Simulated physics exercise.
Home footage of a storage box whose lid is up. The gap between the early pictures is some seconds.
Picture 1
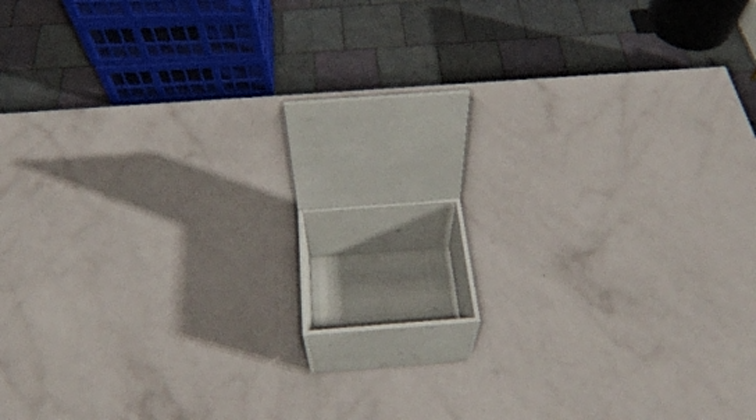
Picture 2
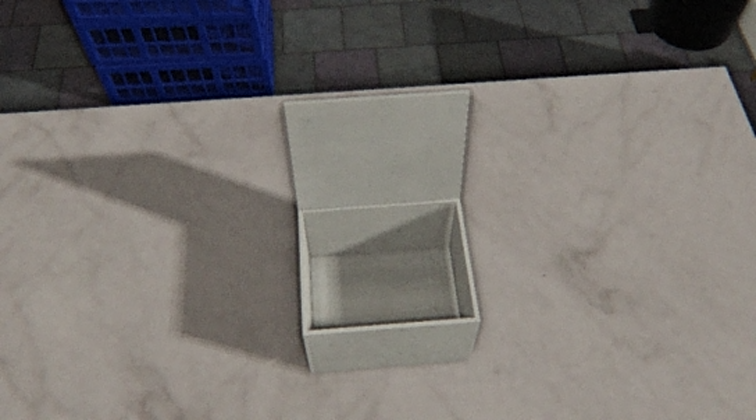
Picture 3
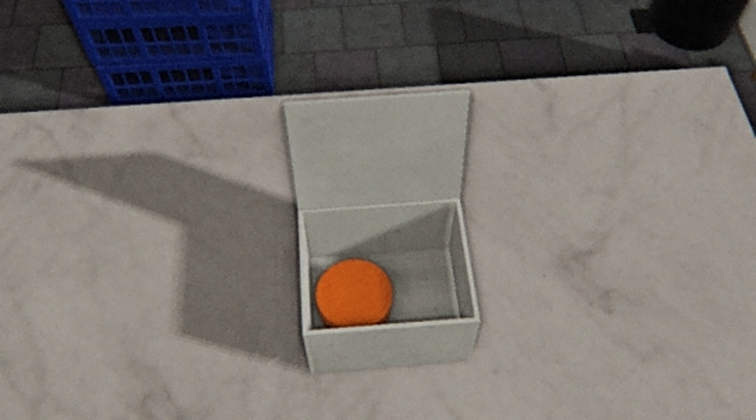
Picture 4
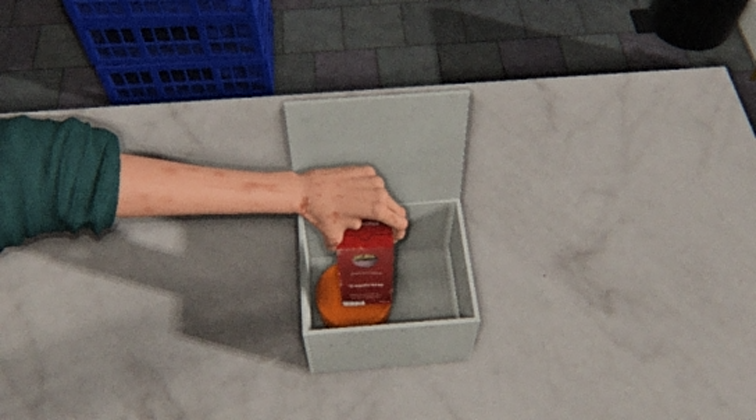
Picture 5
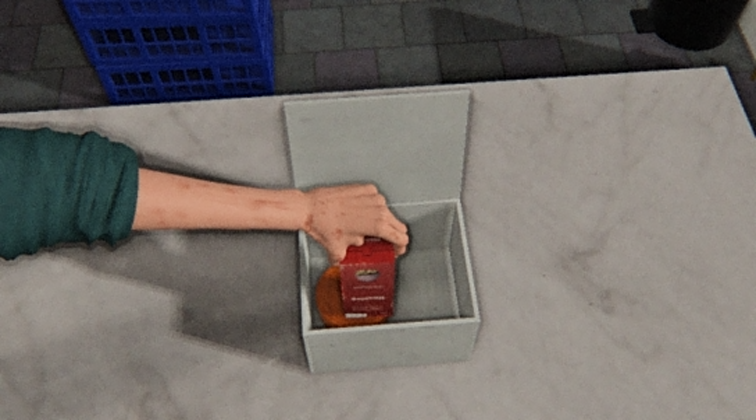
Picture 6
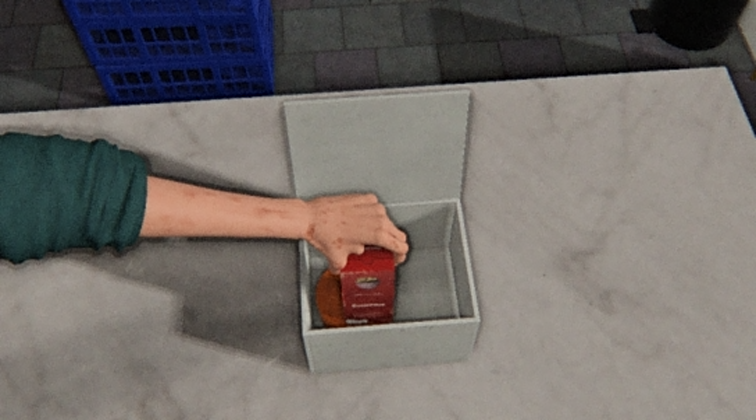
An orange round object appears in the left part of an empty pale grey box, and then a hand in a dark green sleeve, in from the left, lowers a red carton over it by a small amount. The box stands with its lid up on a marbled pale tabletop, seen from above by a still camera. Behind are a blue crate on the left, grey paving and a dark container at upper right.
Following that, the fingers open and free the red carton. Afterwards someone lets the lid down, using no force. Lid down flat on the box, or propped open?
Can't come down.
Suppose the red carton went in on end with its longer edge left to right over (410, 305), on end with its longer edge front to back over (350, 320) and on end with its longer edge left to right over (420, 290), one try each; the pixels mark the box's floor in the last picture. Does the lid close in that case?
Open; open; open.
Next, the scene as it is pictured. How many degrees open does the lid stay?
About 40°.
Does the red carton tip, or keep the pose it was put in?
Result: The red carton remains as it was set.
Then, 1.20 s after the last picture, lid starting down.
Then, 1.60 s after the last picture, lid 59° above the rim.
At rest, lid 39° above the rim; both in place. Seen from the same camera at the end, red carton near (368, 283).
